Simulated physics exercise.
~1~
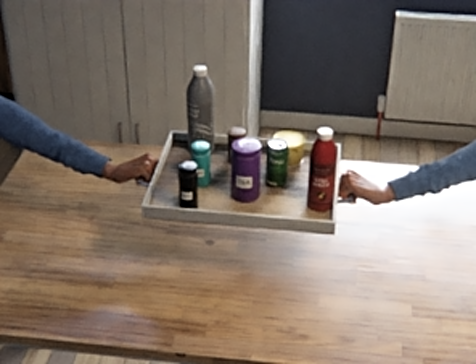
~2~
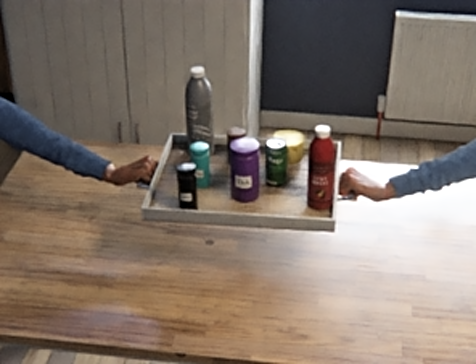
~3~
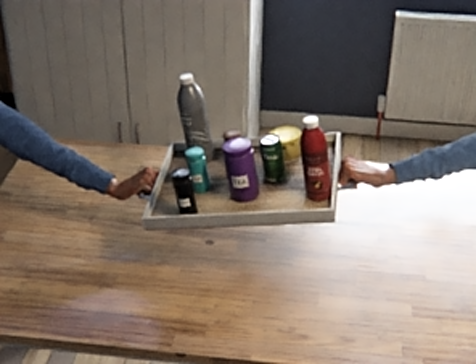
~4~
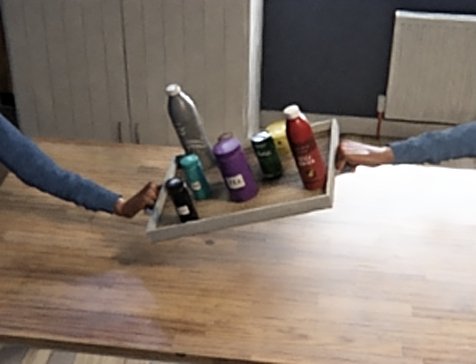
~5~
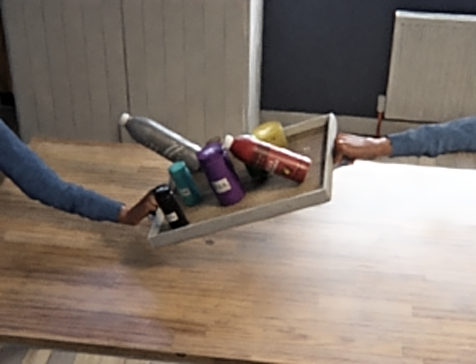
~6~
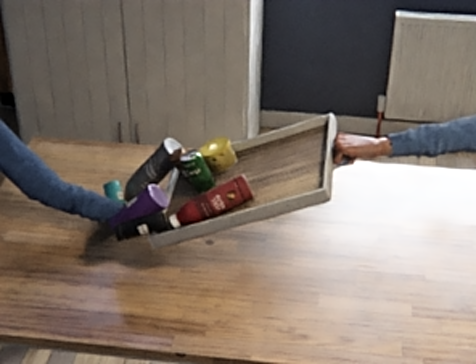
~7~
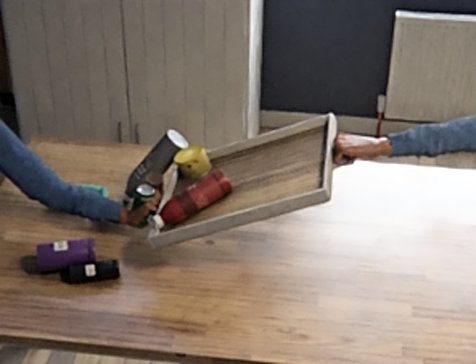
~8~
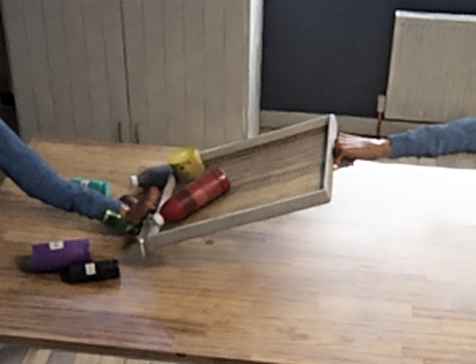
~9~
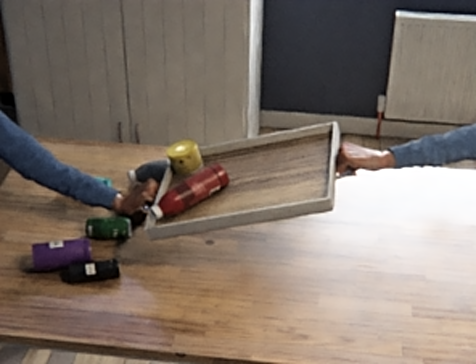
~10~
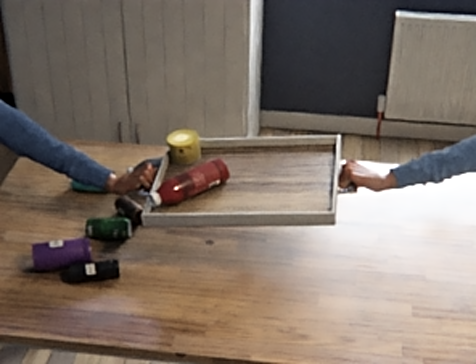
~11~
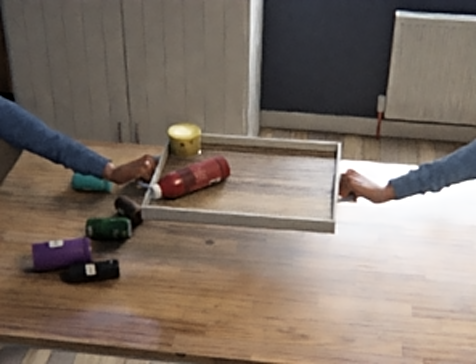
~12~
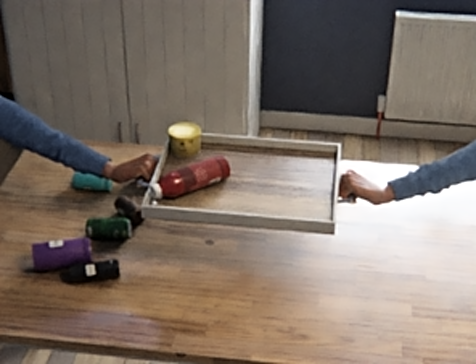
Above a wooden table, two hands hold a tray of bottles, jars and cans and dip its left edge, so the containers topple and slide left, most spilling off, before the tray is levelled with only a fallen red bottle and an upright yellow tub aboard.
